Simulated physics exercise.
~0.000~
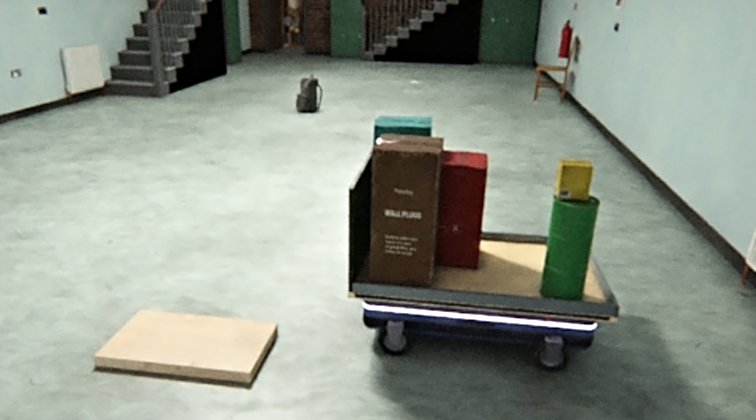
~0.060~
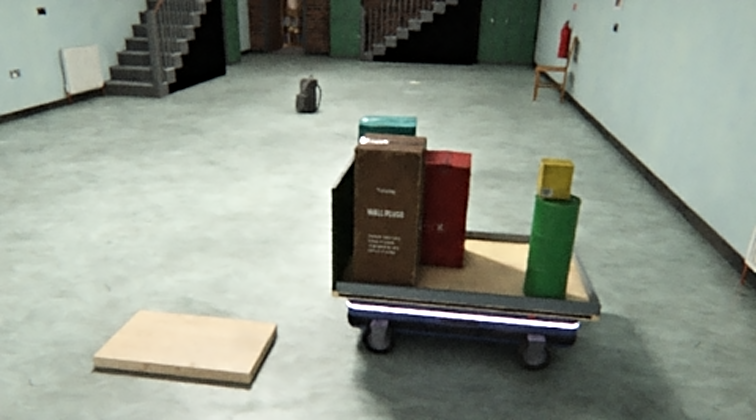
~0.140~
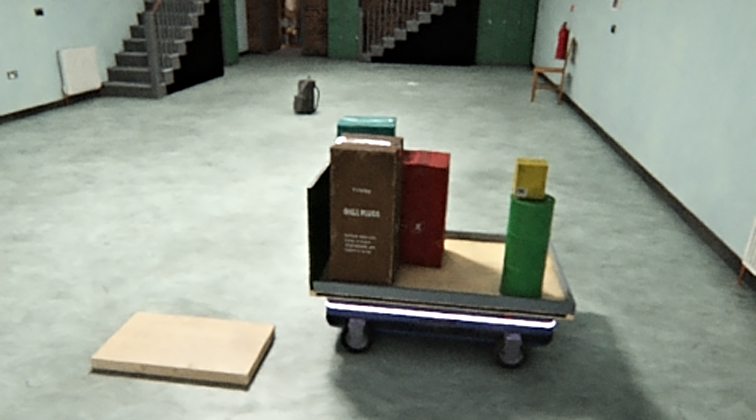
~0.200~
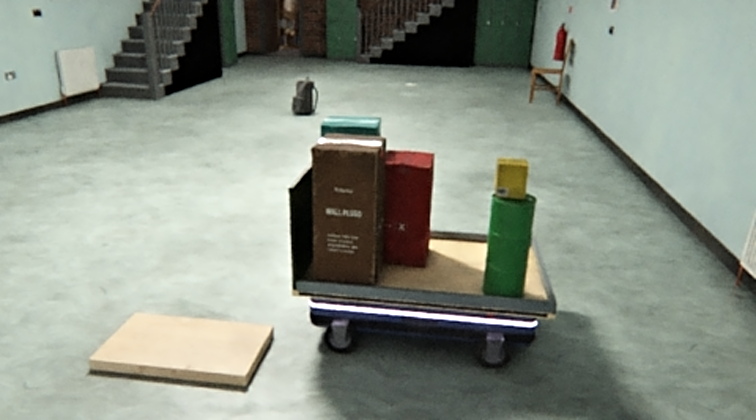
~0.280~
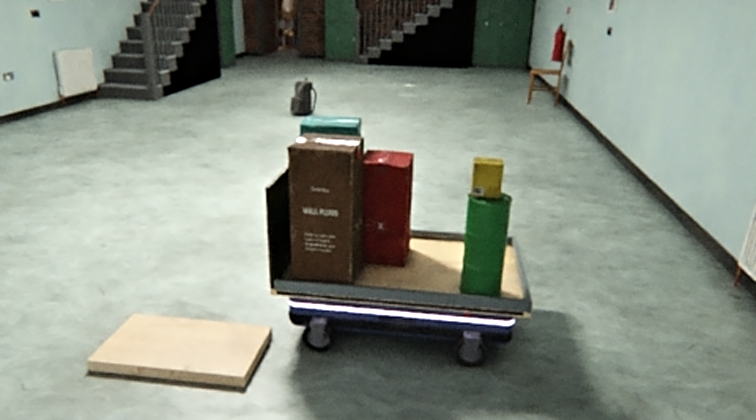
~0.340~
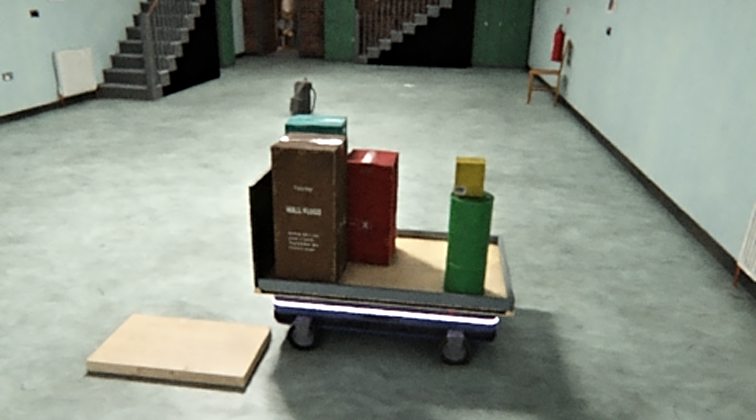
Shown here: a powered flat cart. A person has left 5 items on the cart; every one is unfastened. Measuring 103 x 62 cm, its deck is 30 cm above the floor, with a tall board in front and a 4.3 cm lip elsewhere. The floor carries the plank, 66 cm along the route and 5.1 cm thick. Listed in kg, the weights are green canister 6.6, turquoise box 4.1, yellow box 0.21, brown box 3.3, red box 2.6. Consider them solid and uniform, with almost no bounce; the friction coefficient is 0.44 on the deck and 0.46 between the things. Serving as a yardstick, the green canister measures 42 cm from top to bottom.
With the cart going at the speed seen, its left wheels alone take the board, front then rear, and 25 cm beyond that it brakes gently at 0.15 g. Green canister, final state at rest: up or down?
It cannot remain up.
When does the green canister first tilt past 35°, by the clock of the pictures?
Roughly at the 1.6 s mark.
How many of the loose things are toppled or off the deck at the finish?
2.
After 1.04 s, cart 114 cm along; brown box leaning 4°; red box slid 3 cm.
After 1.54 s, cart 169 cm along; green canister leaning 29° near (153, 202); yellow box leaning 35°; brown box slid 7 cm.
After 2.04 s, cart 223 cm along; yellow box now off the deck; green canister on its side near (57, 215); brown box slid 6 cm.
At rest (3.1 s), off the deck and tipped over, yellow box; tipped over on the cart, green canister; the other 3 in place, give or take 10 cm.
